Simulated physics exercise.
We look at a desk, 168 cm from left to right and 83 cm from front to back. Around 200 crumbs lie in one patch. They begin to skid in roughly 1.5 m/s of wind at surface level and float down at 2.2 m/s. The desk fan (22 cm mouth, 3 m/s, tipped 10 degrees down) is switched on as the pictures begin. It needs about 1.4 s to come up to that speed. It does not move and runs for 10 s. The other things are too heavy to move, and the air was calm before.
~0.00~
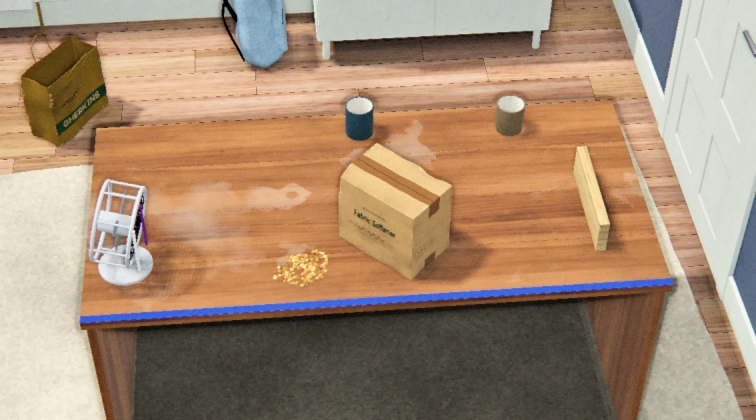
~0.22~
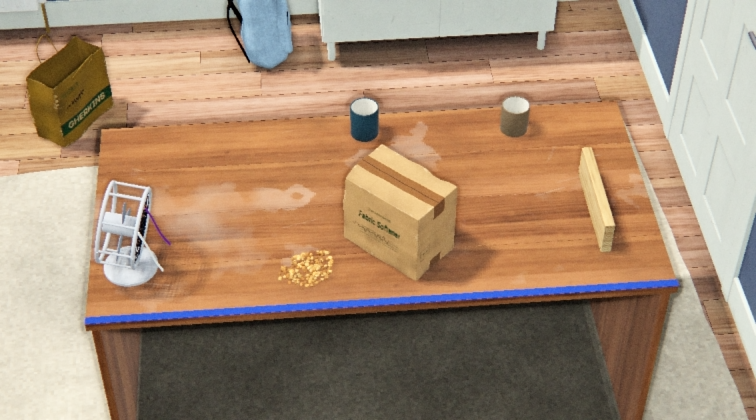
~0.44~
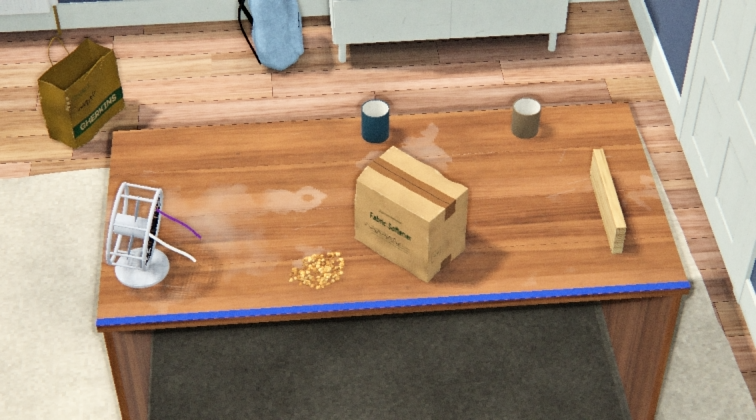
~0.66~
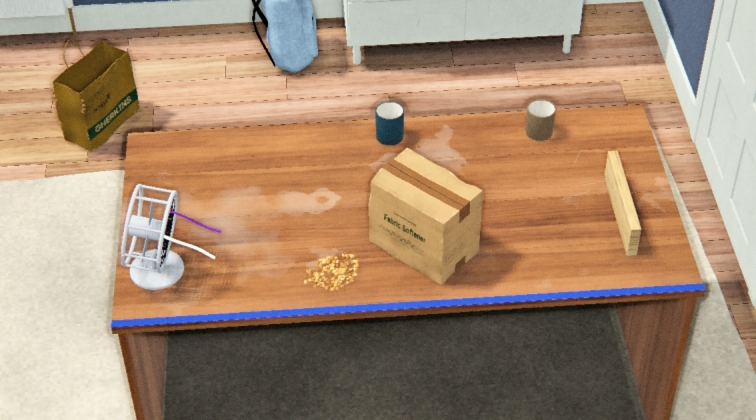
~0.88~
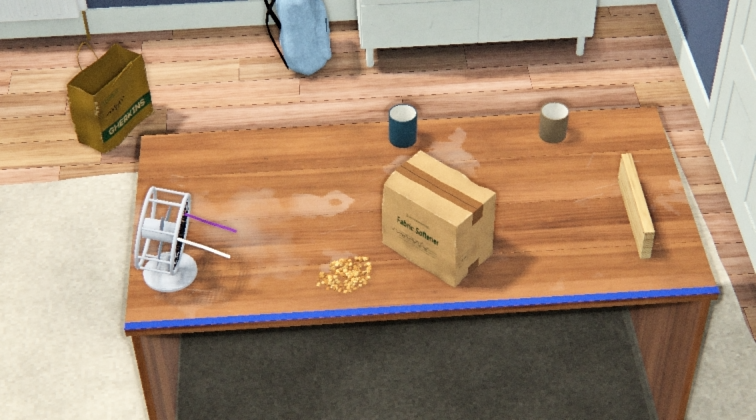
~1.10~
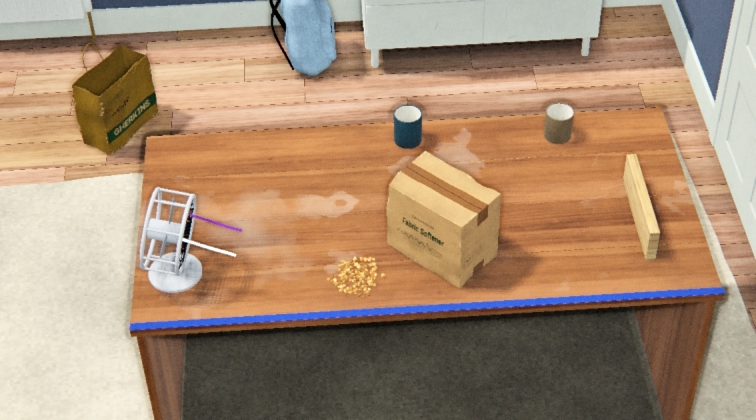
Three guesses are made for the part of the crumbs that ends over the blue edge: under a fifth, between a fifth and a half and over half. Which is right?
The share over the blue edge is over half.
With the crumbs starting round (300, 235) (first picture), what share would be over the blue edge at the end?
Then about 0 %.
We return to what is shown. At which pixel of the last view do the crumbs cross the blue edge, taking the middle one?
Near (447, 311).
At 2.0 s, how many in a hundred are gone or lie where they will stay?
Near 70 %.
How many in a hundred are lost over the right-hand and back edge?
About 0 % right-hand, 0 % back.
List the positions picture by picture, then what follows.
The middle of the crumbs is near (304, 267), none has stirred yet and the mouth of the desk fan is at (119, 224), in the first frame.
The middle of the crumbs is near (309, 266), none has stirred yet and the blue edge is centred on (386, 305), in the second frame.
The middle of the crumbs is near (320, 268), none has stirred yet, the top of a box is at (411, 183) and the top of a mug is at (375, 108), in the third frame.
The middle of the crumbs is near (334, 269) and none has stirred yet, in the fourth frame.
The middle of the crumbs is near (348, 275) and none has stirred yet, in the fifth frame.
The middle of the crumbs is near (358, 275), the farthest in sight from the desk fan is at (385, 278) and about 30 % have left their places, in the sixth frame.
After 2.0 s the count stands so, 80 % are over the blue edge; the middle of those still in play is near (395, 259).
After 3.2 s the count stands so, 88 % are over the blue edge.
After 5.5 s the count stands so, 90 % are over the blue edge.
After 10.0 s, at the end, 92 % are over the blue edge.
